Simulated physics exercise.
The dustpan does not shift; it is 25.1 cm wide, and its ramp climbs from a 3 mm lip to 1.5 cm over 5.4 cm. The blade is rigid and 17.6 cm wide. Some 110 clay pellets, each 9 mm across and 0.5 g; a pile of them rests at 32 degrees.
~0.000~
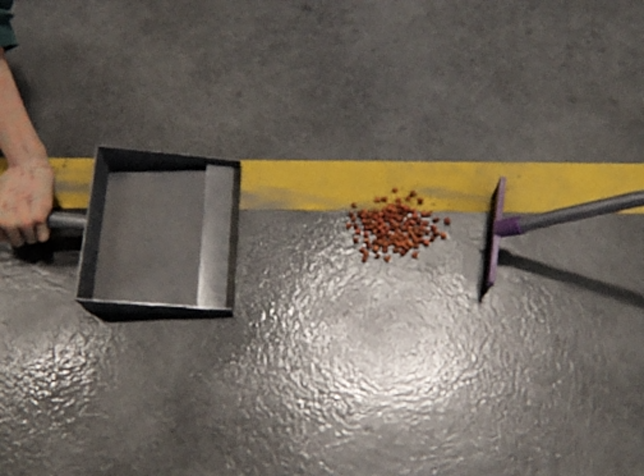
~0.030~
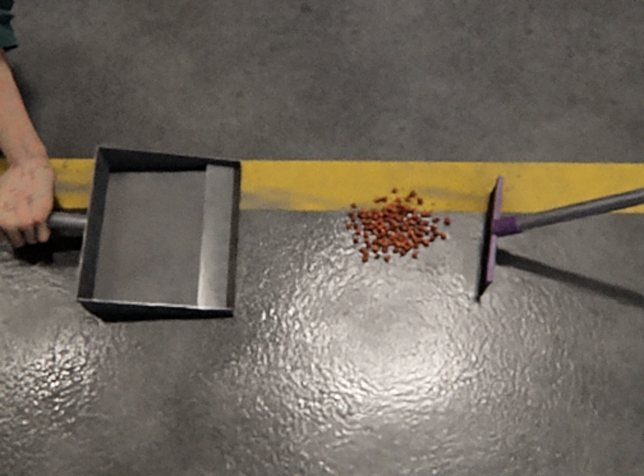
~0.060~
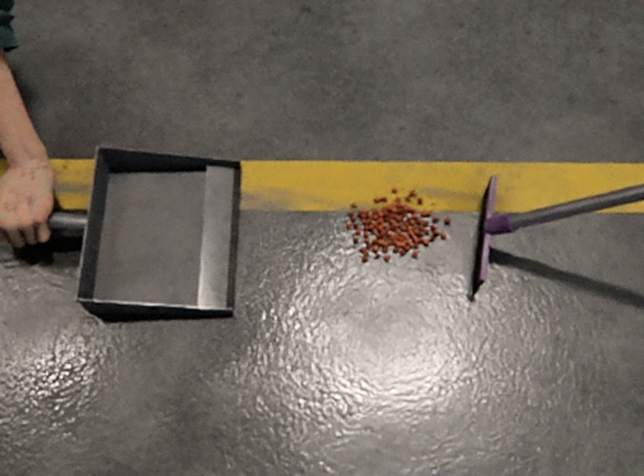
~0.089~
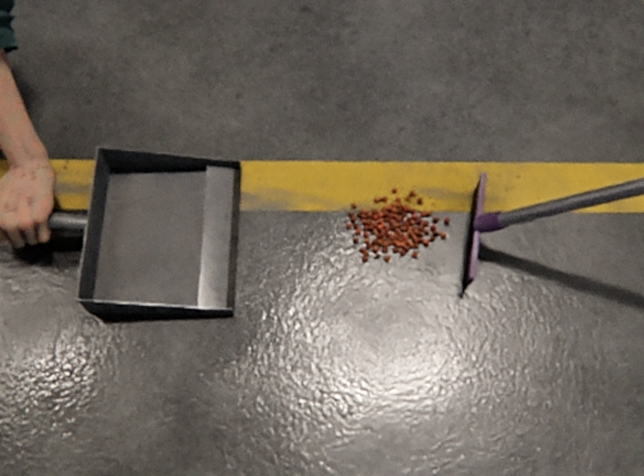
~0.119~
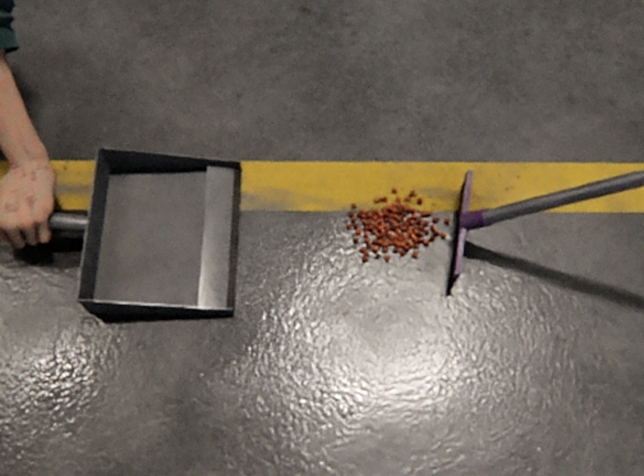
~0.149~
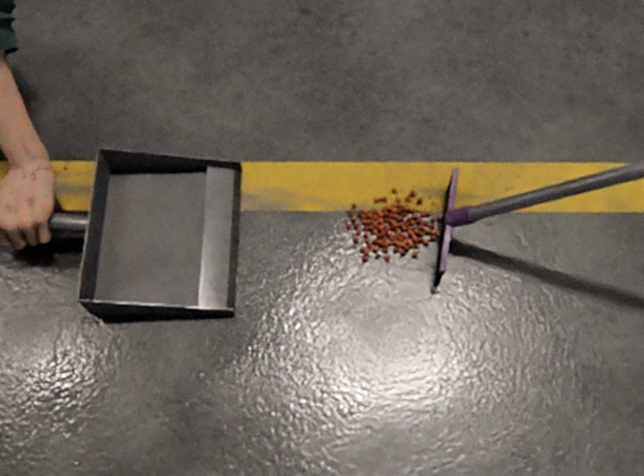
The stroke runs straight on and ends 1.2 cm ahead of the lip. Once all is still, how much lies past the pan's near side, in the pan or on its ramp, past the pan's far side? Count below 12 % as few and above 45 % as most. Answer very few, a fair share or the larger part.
Near side very few, pan a fair share, far side a fair share.
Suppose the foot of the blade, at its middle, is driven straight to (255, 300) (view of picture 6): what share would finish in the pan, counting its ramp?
About 0 per cent.
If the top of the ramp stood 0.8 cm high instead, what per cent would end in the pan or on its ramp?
Then about 35 per cent.
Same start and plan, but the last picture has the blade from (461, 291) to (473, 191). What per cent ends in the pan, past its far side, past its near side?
Pan 0, far 0, near 0.
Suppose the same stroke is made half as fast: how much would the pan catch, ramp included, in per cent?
In that case some 35 per cent.
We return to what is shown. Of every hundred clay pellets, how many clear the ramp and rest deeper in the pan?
About 10 per cent.
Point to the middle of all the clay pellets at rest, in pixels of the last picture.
At about (240, 196).
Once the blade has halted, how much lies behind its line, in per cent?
About 10 per cent.
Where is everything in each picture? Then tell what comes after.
The first frame shows blade from (490, 282) to (502, 182), moved 0.0 cm, 0 of the pieces shifted so far; middle of the pieces at (392, 227); pan at (156, 237).
The second frame shows blade from (488, 282) to (499, 182), moved 0.3 cm, 0 of the pieces shifted so far; middle of the pieces at (392, 227).
The third frame shows blade from (481, 280) to (493, 180), moved 1.3 cm, 0 of the pieces shifted so far; middle of the pieces at (392, 227).
The fourth frame shows blade from (471, 278) to (483, 178), moved 2.9 cm, 0 of the pieces shifted so far; middle of the pieces at (392, 227).
The fifth frame shows blade from (456, 274) to (469, 176), moved 5.1 cm, 0 of the pieces shifted so far; middle of the pieces at (392, 227).
The sixth frame shows blade from (442, 271) to (455, 173), moved 7.3 cm, 4 of the pieces shifted so far; middle of the pieces at (392, 227); pan at (157, 238). The blade's pace is about 0.73 m/s, heading 12 degrees away from the viewer's side.
After 0.36 s, middle of the blade 18 cm from the lip; 0 % over the lip, far side 0 %, near side 0 %.
Then, at 0.50 s, middle of the blade 8 cm from the lip; 0 % over the lip, far side 10 %, near side 0 %.
After 0.77 s, middle of the blade 3 cm from the lip; 35 % over the lip, far side 20 %, near side 0 %.
In the end, at 1.4 s, near side 0 %, pan 30 %, far side 20 %, in front of the lip or behind the blade 50 %.
